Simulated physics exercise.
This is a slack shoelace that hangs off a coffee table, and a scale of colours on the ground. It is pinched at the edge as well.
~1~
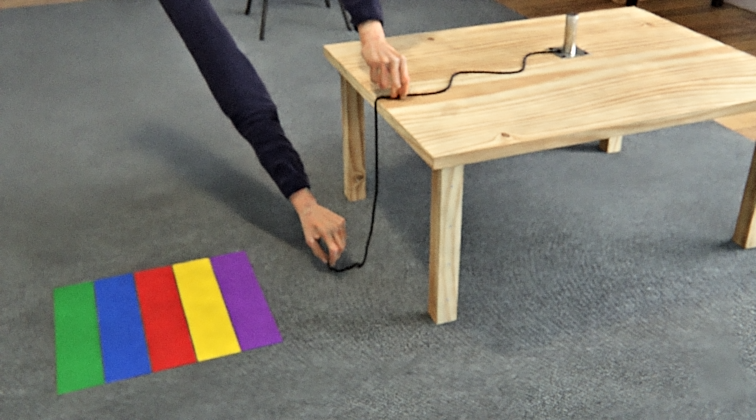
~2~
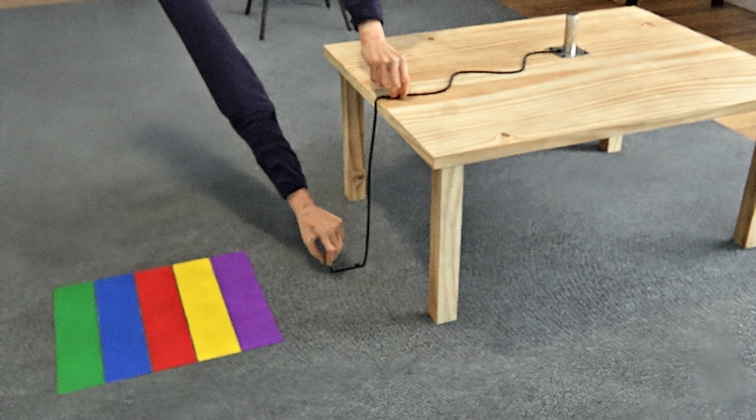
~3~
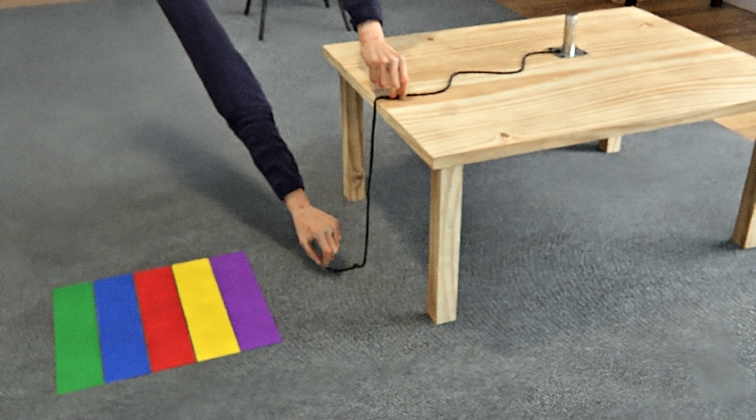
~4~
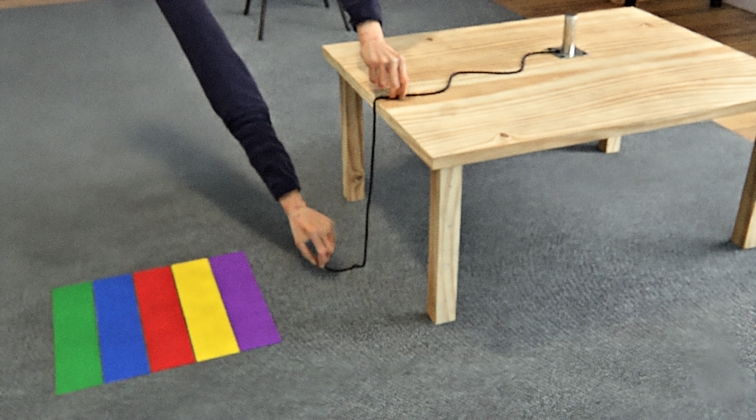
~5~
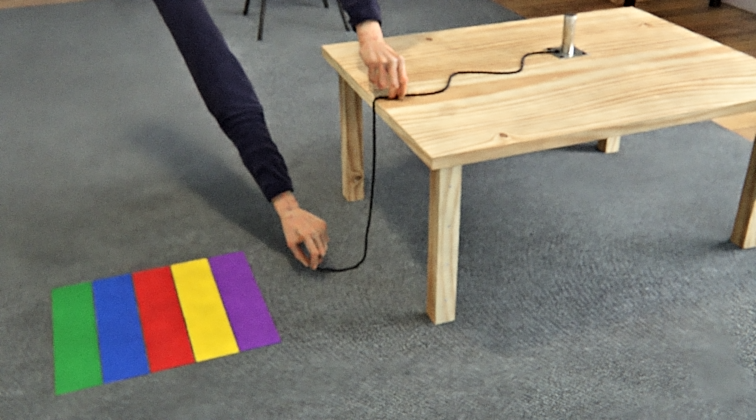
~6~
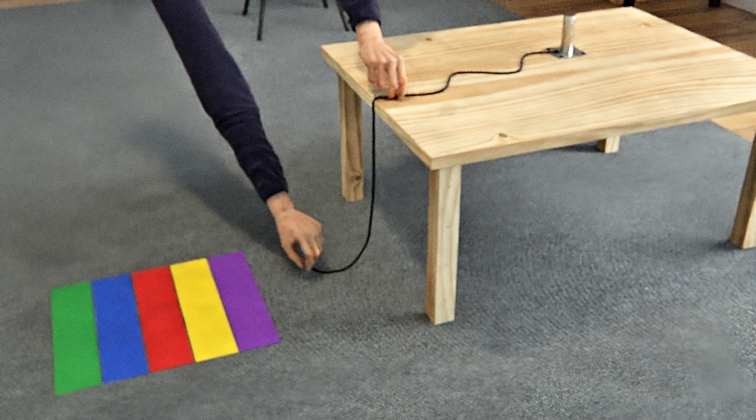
On a grey carpeted floor, seen from slightly above, a pale wooden coffee table stands at the right, with a small metal post on its top. A black shoelace runs from the post over the table's left edge, pinched there by one hand, while a mat striped green, blue, red, yellow and purple lies at lower left. The other dark-sleeved arm's hand draws the lace's low end slightly leftward, and the camera stays essentially still.
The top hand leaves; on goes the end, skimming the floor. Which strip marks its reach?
The end stops over the red strip.
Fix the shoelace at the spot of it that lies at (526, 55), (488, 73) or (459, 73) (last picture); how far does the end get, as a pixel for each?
In that order: (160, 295), (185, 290) and (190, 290).
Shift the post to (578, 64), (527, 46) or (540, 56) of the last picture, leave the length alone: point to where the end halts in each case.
In that order: (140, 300), (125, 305) and (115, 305).
Soon after, end near (228, 282); over purple.
Then, end near (181, 291); over yellow.
At full stretch, end near (154, 297); over red. It gets as far as the red strip.
